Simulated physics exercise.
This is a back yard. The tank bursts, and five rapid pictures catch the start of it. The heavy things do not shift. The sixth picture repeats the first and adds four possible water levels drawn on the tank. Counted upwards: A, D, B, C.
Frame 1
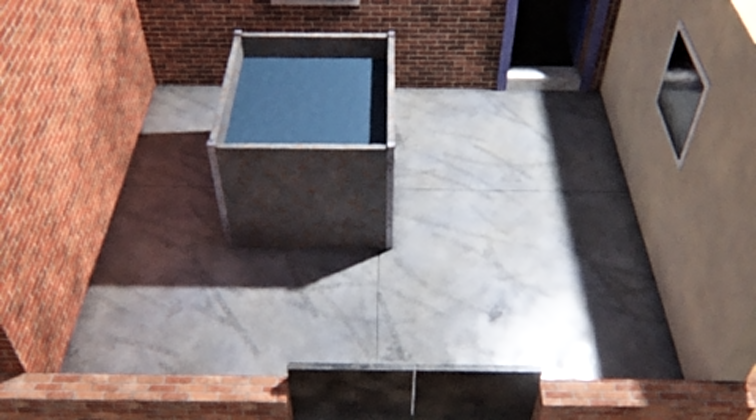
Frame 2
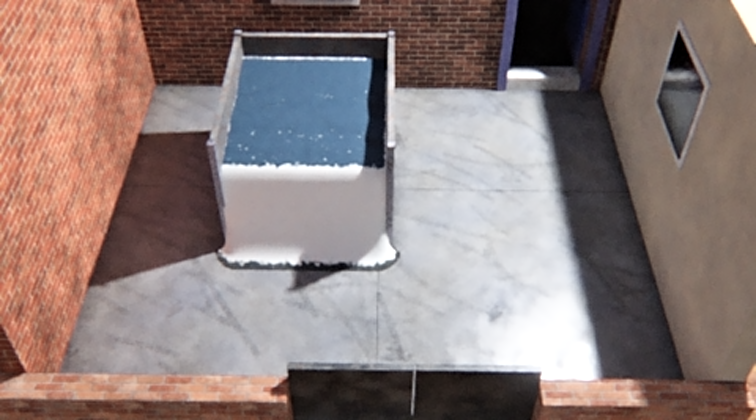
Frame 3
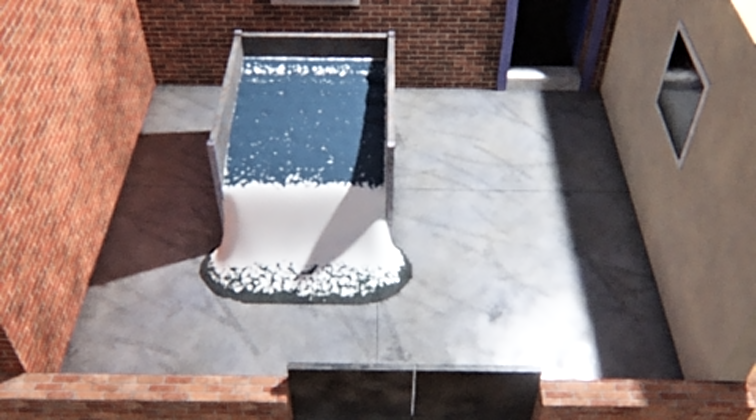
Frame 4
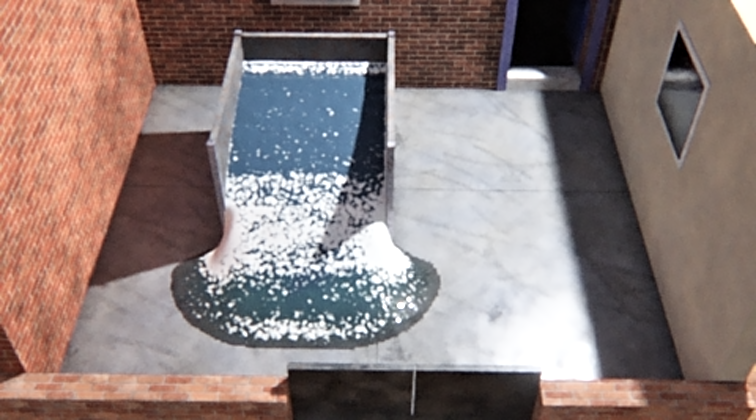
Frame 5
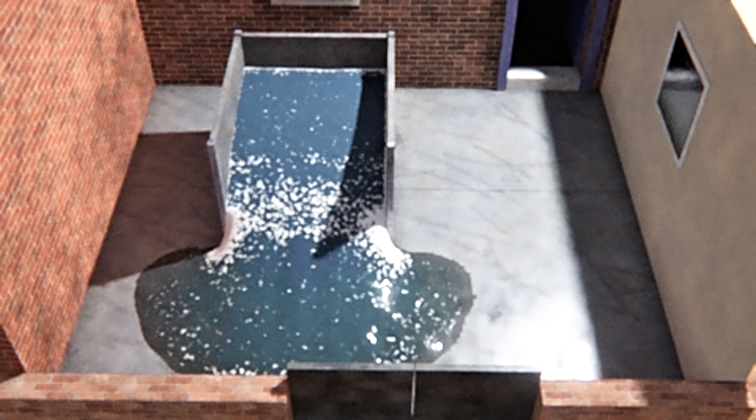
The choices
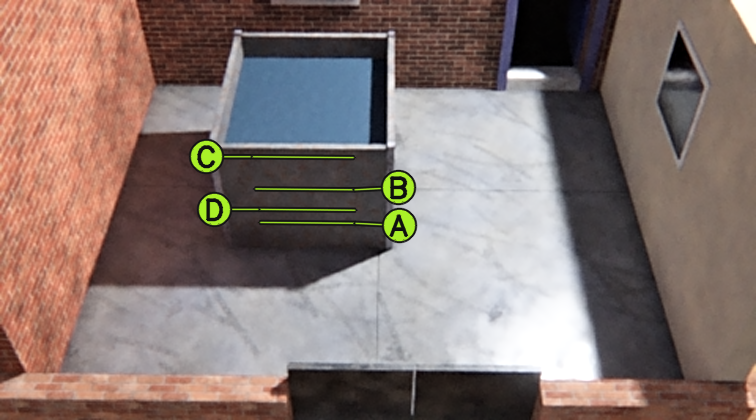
In the video, the front wall of a tank of water in a brick-walled back yard vanishes, and the water pours out with white foam, spreading across the grey paving to both sides and towards the shut gate.
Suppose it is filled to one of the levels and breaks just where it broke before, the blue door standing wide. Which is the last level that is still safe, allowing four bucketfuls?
The limit is B.
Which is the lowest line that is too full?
C it is.
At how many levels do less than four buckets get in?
Three of them.
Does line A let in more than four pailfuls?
No.
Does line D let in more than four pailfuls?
No, that is safe.
On the marked copy, A at (307, 222); B at (304, 189); C at (302, 157); D at (306, 209); from the bottom up A, D, B, C.
For line A, nothing gets over.
For line B, a splash gets over, under a bucket.
For line C, about 8 bucketfuls get in.
For line D, nothing gets over.
